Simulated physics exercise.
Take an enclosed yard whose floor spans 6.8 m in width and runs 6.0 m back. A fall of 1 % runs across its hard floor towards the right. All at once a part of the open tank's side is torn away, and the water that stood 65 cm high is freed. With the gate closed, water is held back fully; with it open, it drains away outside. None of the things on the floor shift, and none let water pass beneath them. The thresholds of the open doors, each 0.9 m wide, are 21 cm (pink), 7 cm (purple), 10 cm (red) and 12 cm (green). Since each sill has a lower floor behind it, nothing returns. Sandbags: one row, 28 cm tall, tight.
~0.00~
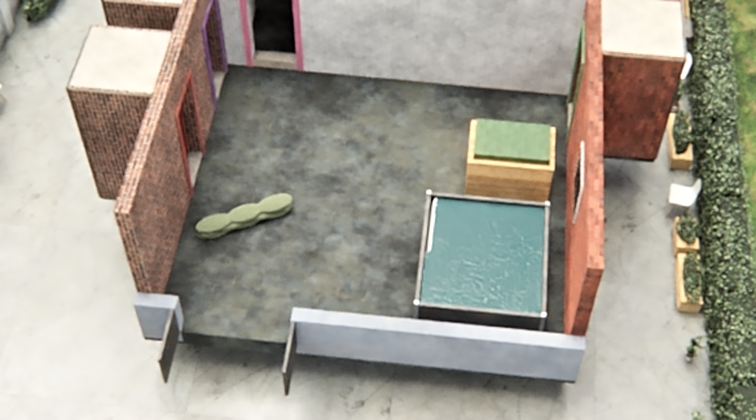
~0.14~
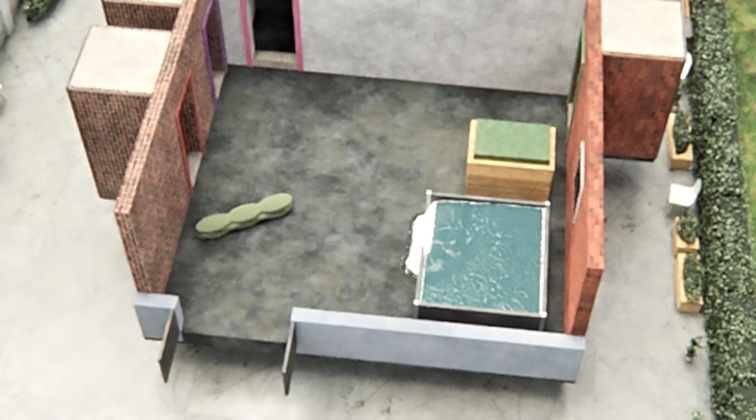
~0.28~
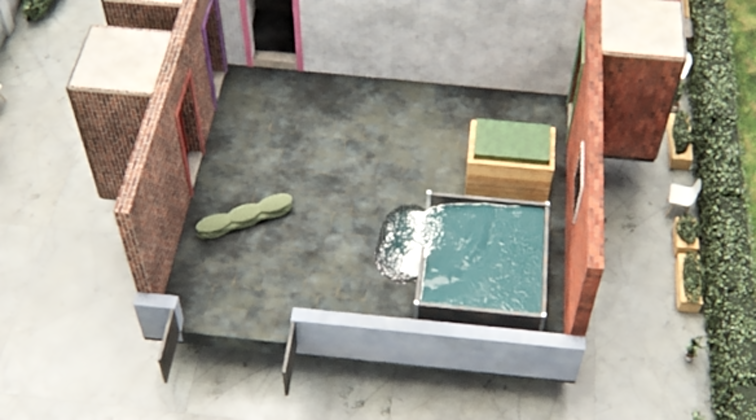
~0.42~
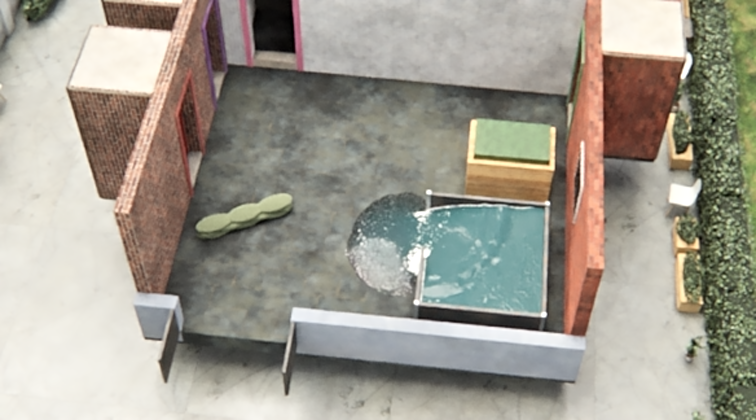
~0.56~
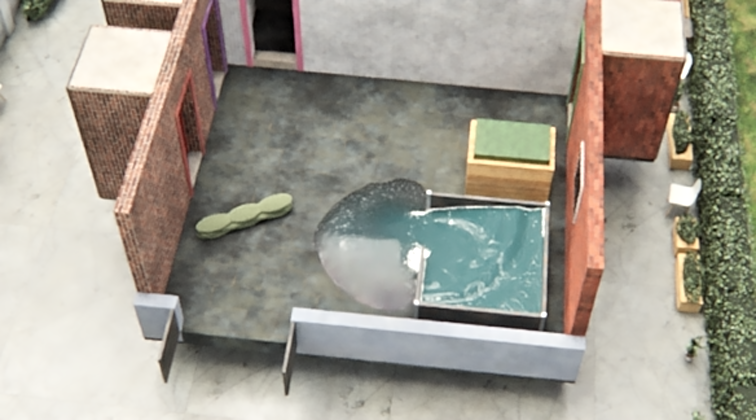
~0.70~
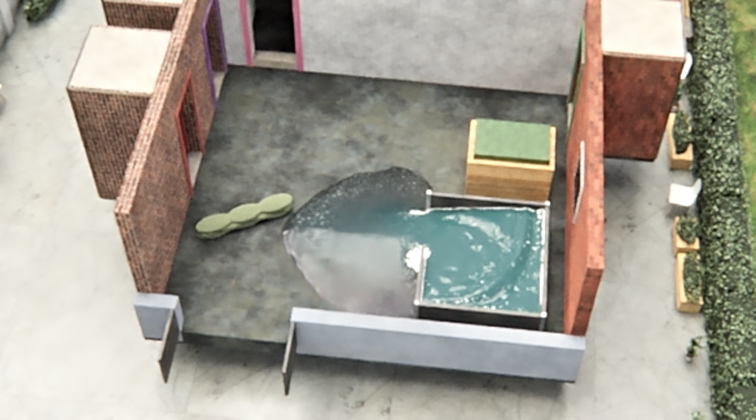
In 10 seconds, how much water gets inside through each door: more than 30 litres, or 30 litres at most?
Pink door: Lags behind the figure; purple door: Outstrips the figure; red door: Lags behind the figure; green door: Lags behind the figure.
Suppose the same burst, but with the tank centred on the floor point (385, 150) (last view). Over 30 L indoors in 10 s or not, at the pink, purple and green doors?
Measured against that limit, pink comes out short of it, purple beyond it and green short of it.
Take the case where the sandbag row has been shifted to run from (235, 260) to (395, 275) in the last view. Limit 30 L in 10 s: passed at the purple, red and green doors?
Purple exceeded, red exceeded, green within the limit.
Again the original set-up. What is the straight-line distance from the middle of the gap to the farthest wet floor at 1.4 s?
Some 4.2 metres from the gap.
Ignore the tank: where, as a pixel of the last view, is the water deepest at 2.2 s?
Spot: Approx. (159, 317).
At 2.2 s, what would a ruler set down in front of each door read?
Centimetres: Pink 0 / purple 2 / red 6 / green 0.
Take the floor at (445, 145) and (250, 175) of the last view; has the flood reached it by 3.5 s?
I'd say spared, then drenched.
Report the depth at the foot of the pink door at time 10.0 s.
Roughly 4.5 cm deep.
After 1.4 s water covers 35 % of the floor and is deepest (34 cm) near (416, 239); pink door not reached, purple door not reached, red door not reached, green door not reached.
After 2.2 s water covers 55 % of the floor and is deepest (39 cm) near (159, 317); pink door not reached, purple door not reached, red door 6 cm at the sill, 0 L in, green door not reached.
After 3.5 s water covers 60 % of the floor and is deepest (28 cm) near (159, 317); pink door 18 cm at the sill, 0 L in, purple door 17 cm at the sill, 23 L in, red door 11 cm at the sill, 2 L in, green door not reached.
After 6.0 s water covers 70 % of the floor and is deepest (14 cm) near (159, 317); pink door 12 cm at the sill, 1 L in, purple door 12 cm at the sill, 90 L in, red door 5 cm at the sill, 4 L in, green door not reached.
After 10.0 s water covers 95 % of the floor and is deepest (14 cm) near (562, 111); pink door 5 cm at the sill, 1 L in, purple door 3 cm at the sill, 112 L in, red door 6 cm at the sill, 4 L in, green door 14 cm at the sill, 1 L in.
